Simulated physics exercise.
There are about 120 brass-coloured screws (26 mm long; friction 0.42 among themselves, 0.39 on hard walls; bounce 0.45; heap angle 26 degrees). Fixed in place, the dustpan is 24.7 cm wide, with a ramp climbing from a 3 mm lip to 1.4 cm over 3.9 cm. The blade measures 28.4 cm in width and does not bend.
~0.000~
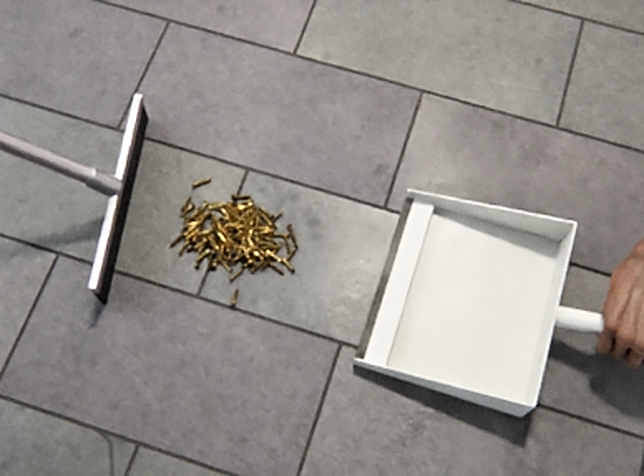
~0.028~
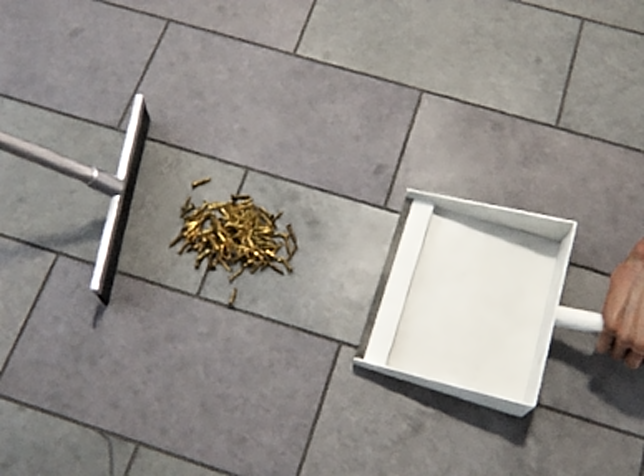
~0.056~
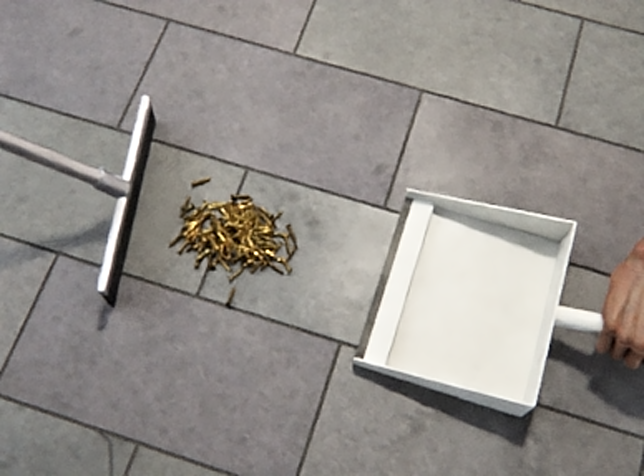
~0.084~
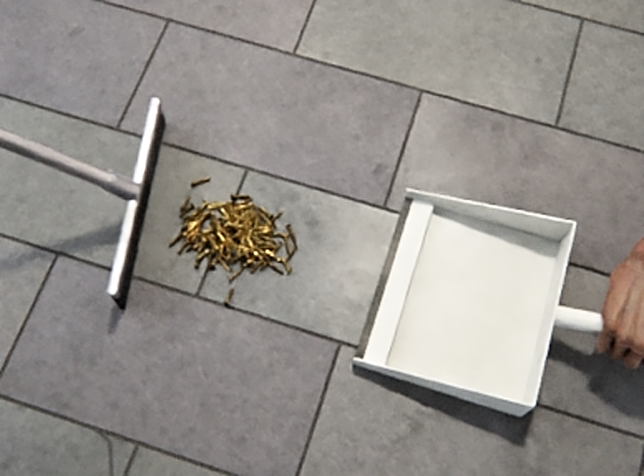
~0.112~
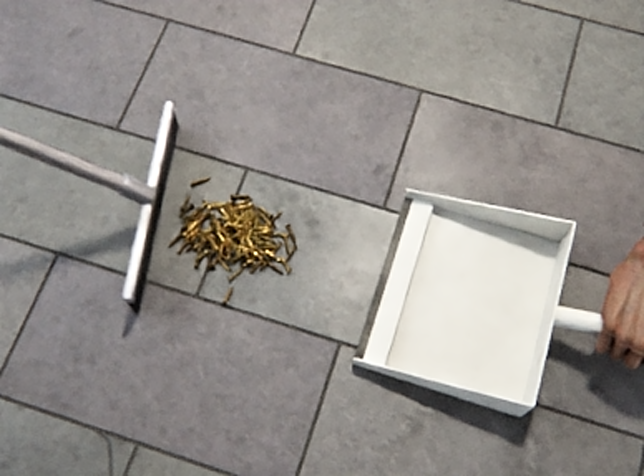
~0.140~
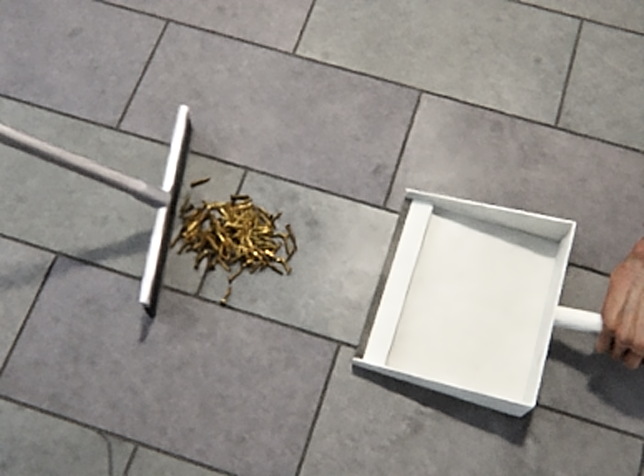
A hand at the right edge grips the handle of a white dustpan on grey rectangular floor tiles, seen from above at a steep angle. A small heap of brass-coloured screws lies left of the pan, with a straight, pale-edged blade on a grey pole farther left. The blade slides rightward to the heap's near-left edge, while the screws barely shift and the pan and camera stay still.
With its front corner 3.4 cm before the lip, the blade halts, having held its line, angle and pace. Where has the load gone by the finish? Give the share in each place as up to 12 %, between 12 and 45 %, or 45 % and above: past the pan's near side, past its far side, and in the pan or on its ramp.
Near side: Up to 12 %; far side: Up to 12 %; pan: Between 12 and 45 %.
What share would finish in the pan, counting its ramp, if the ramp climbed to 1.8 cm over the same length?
Then around 15 percent, ramp counted.
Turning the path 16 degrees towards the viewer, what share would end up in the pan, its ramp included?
Roughly 10 per cent.
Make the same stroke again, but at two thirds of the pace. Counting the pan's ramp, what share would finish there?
Then some 5 in a hundred.
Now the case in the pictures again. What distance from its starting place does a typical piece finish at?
20 cm or thereabouts.
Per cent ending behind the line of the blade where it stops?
Some 0 percent, give or take.
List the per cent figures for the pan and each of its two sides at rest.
Near: 0; far: 5; pan: 15 (percent).
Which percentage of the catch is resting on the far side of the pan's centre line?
Share: Approx. 40 %.
Then, at 0.30 s, middle of the blade 17 cm from the lip; 0 % over the lip, far side 0 %, near side 0 %.
After 0.41 s, middle of the blade 9 cm from the lip; 0 % over the lip, far side 0 %, near side 0 %.
Then, at 0.65 s, middle of the blade 6 cm from the lip; 20 % over the lip, far side 5 %, near side 0 %.
At rest (1.1 s), near side 0 %, far side 5 %, pan 15 %, in front of the lip or behind the blade 80 %.
